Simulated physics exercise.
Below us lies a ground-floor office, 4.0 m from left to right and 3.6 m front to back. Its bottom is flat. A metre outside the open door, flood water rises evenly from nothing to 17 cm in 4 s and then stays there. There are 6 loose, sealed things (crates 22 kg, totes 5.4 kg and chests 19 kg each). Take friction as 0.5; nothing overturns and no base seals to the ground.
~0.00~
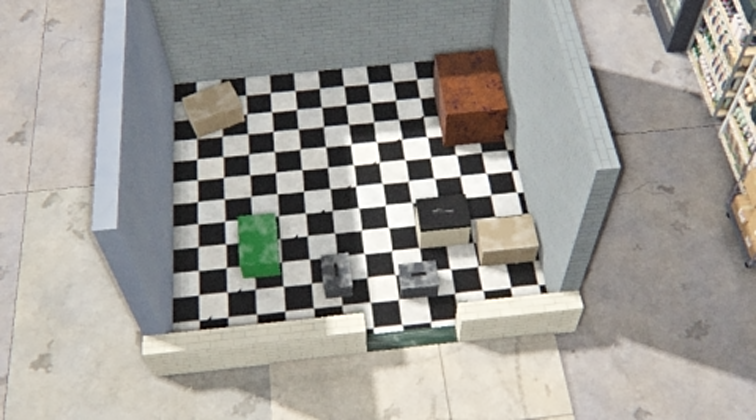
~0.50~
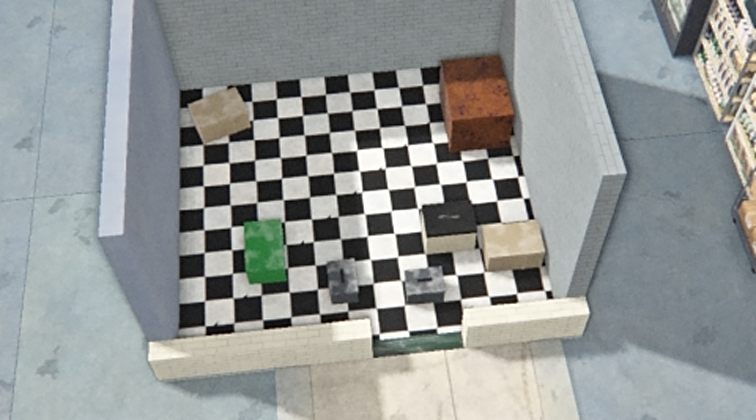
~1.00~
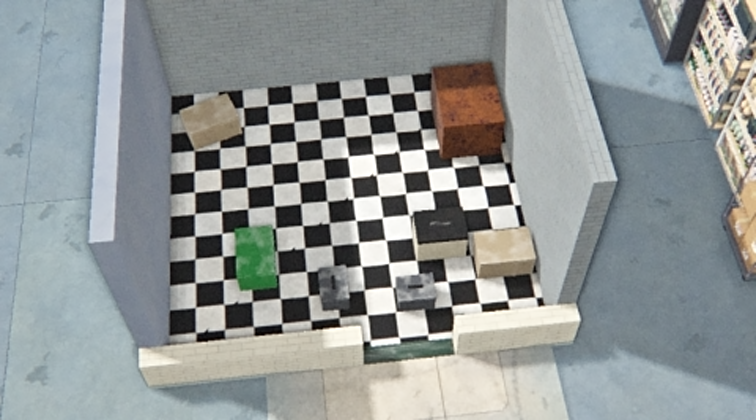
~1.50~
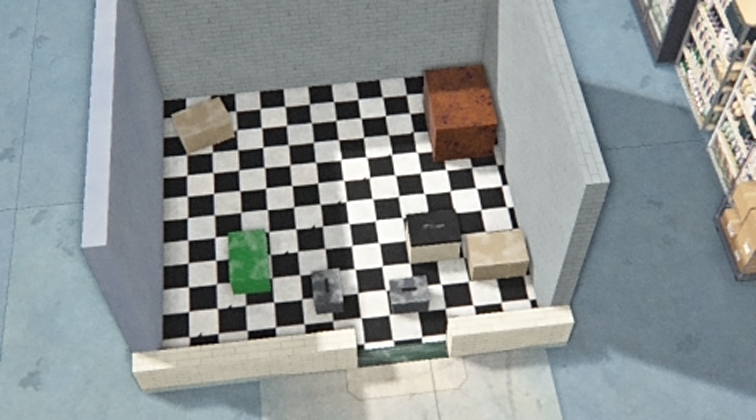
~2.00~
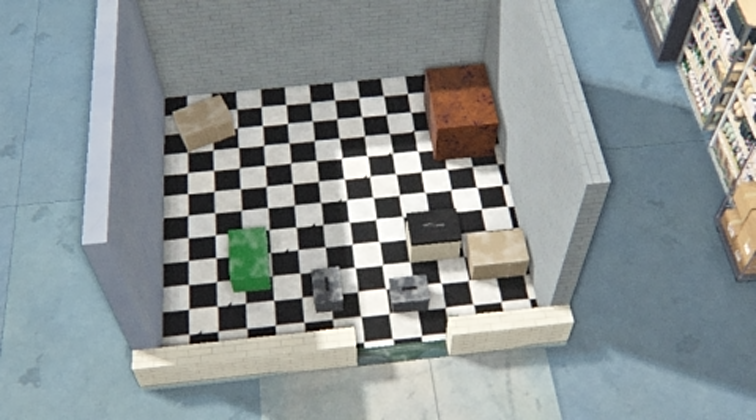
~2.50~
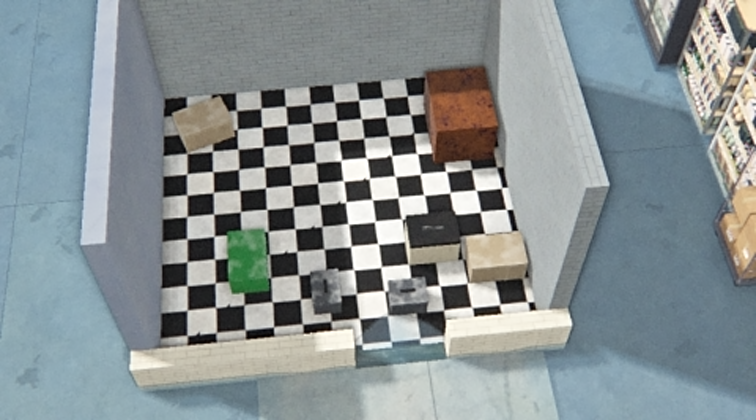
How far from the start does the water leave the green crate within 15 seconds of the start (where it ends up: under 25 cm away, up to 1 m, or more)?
The green crate stays put.
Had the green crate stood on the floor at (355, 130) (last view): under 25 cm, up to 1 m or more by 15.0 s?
It moves a short way.
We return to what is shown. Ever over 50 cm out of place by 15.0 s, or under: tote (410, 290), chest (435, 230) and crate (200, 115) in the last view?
In that order: Over, past it, more.
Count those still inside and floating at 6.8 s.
At that moment 0.
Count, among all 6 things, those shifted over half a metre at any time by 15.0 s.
That makes 4.
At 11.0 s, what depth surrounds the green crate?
About 2 cm.
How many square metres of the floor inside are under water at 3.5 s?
Roughly 1.5 m2.
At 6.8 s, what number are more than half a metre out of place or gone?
I count 1.
After 3.5 s the green crate is near (247, 254), 0.0 m from its start, aground; 0 afloat.
After 6.8 s the green crate is near (247, 254), 0.0 m from its start, aground; 0 afloat.
After 11.0 s the green crate is near (247, 254), 0.0 m from its start, aground; 2 afloat.
After 15.0 s the green crate is near (247, 254), 0.0 m from its start, aground; 3 afloat.
